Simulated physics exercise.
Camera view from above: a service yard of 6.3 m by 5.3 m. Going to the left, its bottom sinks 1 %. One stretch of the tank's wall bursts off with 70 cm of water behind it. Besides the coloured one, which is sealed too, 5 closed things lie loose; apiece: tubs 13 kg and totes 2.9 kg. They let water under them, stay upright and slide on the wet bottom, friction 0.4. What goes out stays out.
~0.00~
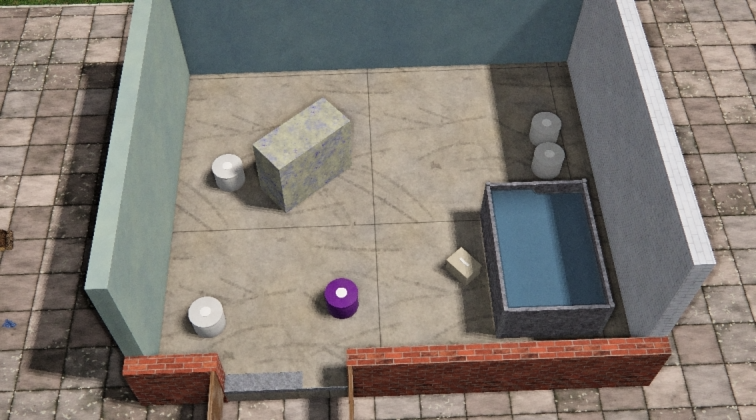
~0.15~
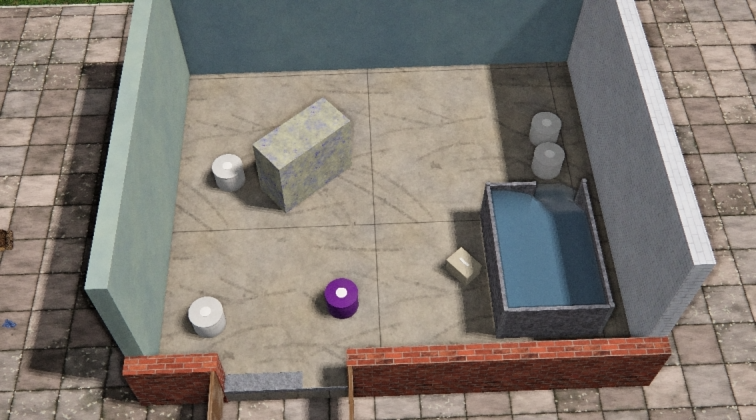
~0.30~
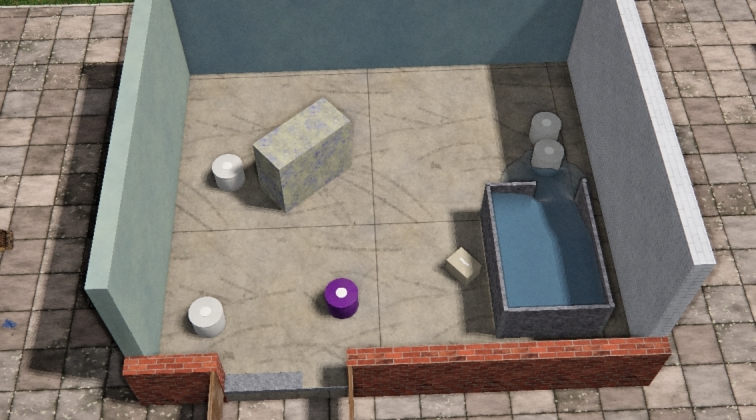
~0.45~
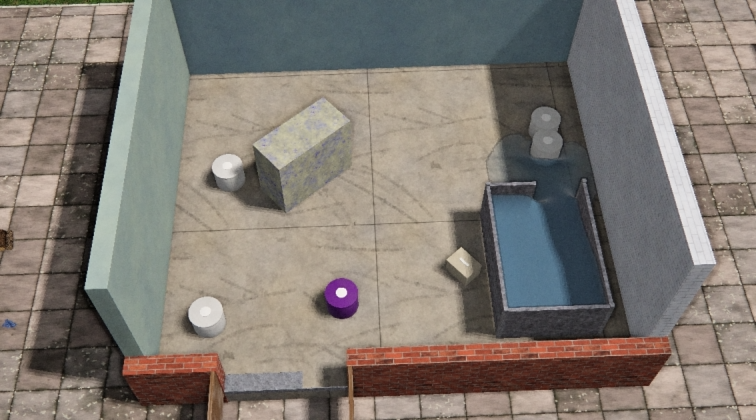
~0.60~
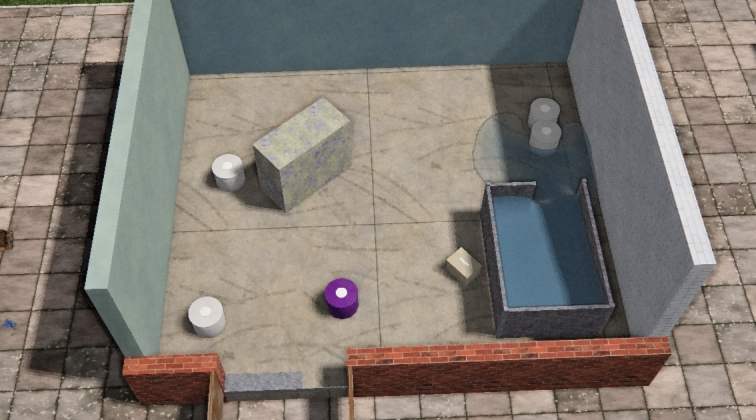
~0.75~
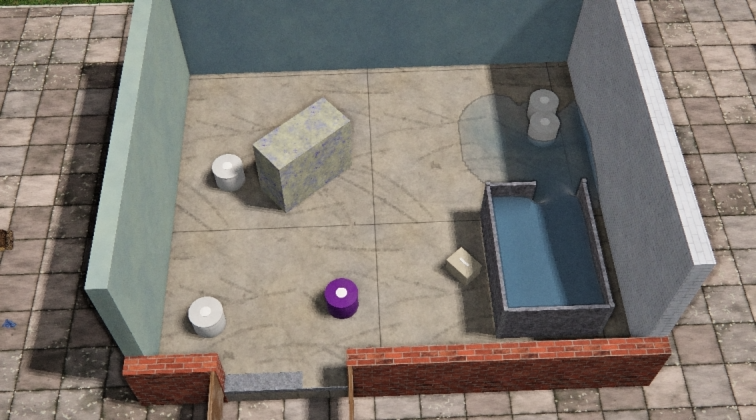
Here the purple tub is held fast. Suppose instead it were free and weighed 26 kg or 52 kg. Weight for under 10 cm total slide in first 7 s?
I reckon it stays put even when lighter.
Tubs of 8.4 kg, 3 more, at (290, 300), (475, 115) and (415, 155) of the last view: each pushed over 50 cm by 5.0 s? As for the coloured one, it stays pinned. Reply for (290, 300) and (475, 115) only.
Below the mark, beyond the mark.
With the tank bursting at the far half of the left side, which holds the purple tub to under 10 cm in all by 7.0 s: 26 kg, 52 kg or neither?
Then only the larger load is enough.
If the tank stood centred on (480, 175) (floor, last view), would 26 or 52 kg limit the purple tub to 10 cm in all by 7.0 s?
Then the outcome is clear: Even the lighter works.
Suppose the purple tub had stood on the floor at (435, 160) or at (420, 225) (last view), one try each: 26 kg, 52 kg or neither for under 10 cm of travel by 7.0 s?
First spot: Light mass works; second spot: Light mass works.
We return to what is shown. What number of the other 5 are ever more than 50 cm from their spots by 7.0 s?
The answer here is 3.
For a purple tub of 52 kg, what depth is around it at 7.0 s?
Depth: Approx. 1 cm.
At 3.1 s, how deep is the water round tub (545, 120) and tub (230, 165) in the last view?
Some 4 cm at the first, some 0 cm at the second.
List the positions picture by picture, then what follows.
The first frame shows the purple tub at (342, 293), on the bottom; 2.5 m2 under water; 0 of 6 have shifted.
The second frame shows the purple tub at (342, 293) rests on the ground; 2.9 m2 under water; 0 of 6 have shifted.
The third frame shows the purple tub at (342, 293) rests on the ground; water covers 3.4 m2; 1 of 6 have shifted.
The fourth frame shows the purple tub at (342, 293) rests on the ground; water covers 4.2 m2; 2 of 6 have shifted.
The fifth frame shows the purple tub at (342, 293) rests on the ground; water covers 5.0 m2; 2 of 6 have shifted.
The sixth frame shows the purple tub at (342, 293) rests on the ground; 5.8 m2 under water; 2 of 6 have shifted.
After 1.4 s the purple tub would be 0 cm from its start with 26 kg and 0 cm from its start with 52 kg; 0 cm of water round it then.
After 3.1 s the purple tub would be 0 cm from its start with 26 kg and 0 cm from its start with 52 kg; 0 cm of water round it then.
After 4.9 s the purple tub would be 0 cm from its start with 26 kg and 0 cm from its start with 52 kg; 0 cm of water round it then.
After 7.0 s the purple tub would be 0 cm from its start with 26 kg and 0 cm from its start with 52 kg; 1 cm of water round it then.
